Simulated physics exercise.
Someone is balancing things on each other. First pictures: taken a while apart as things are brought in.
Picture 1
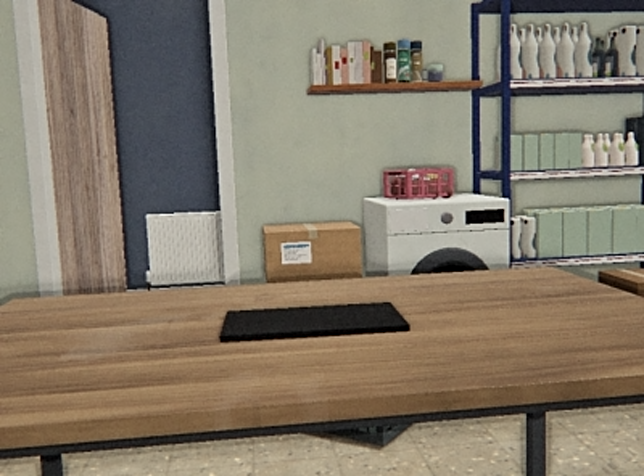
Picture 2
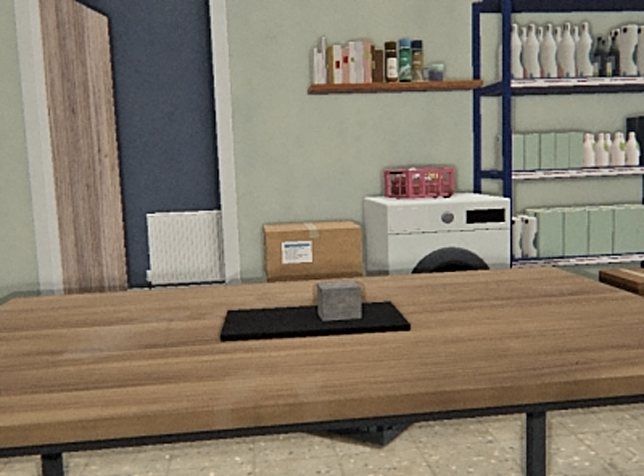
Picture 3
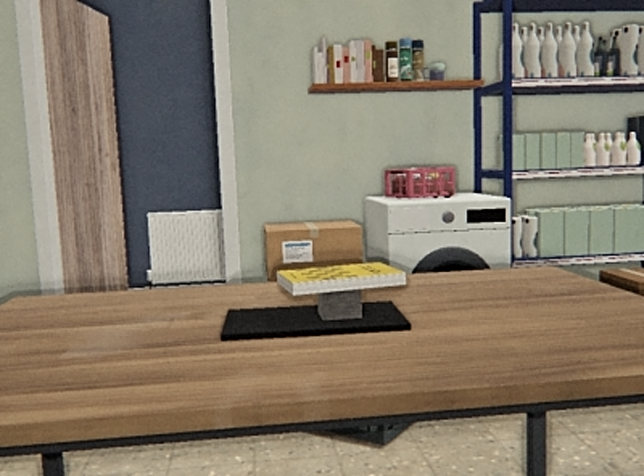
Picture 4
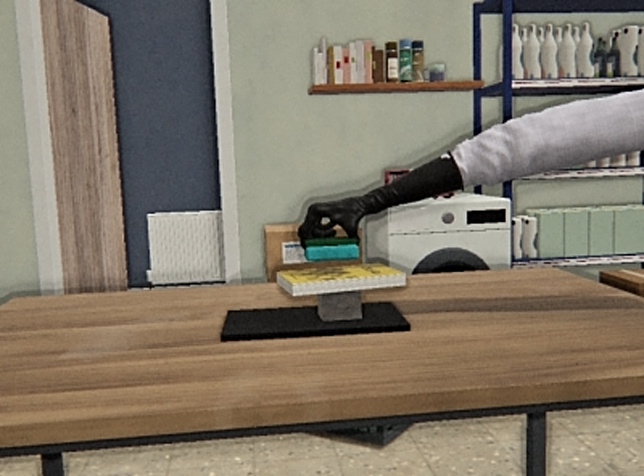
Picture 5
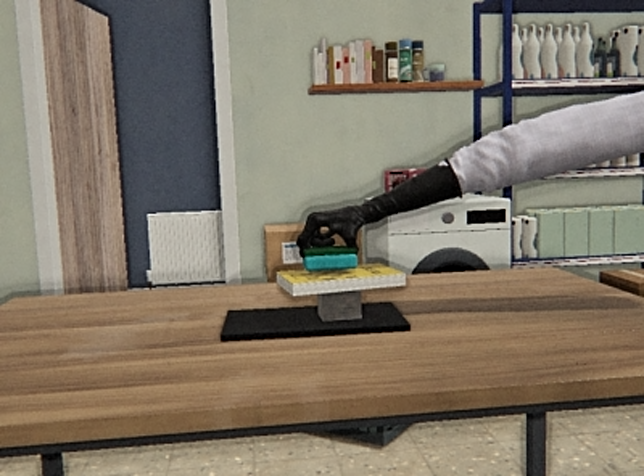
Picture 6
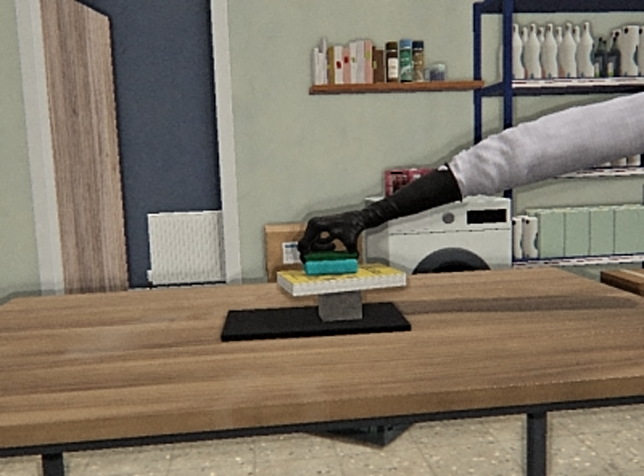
A grey block appears on a black board on a wooden table, followed by a yellow book laid across the block; then a black-gloved hand reaches in from the right and lowers a turquoise sponge onto the book.
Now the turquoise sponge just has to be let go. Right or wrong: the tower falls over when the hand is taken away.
Wrong.
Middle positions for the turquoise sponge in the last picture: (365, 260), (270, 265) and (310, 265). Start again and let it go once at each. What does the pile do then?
The pile remains standing in the first case, collapses in the second case and remains standing in the third case.
Then, 0.30 s on from there, no change.
Then, 0.70 s on from there, turquoise sponge resting near (330, 264).
In the end, all 4 unmoved. At the end, from the last picture's camera, turquoise sponge near (330, 264). The pile stays up.
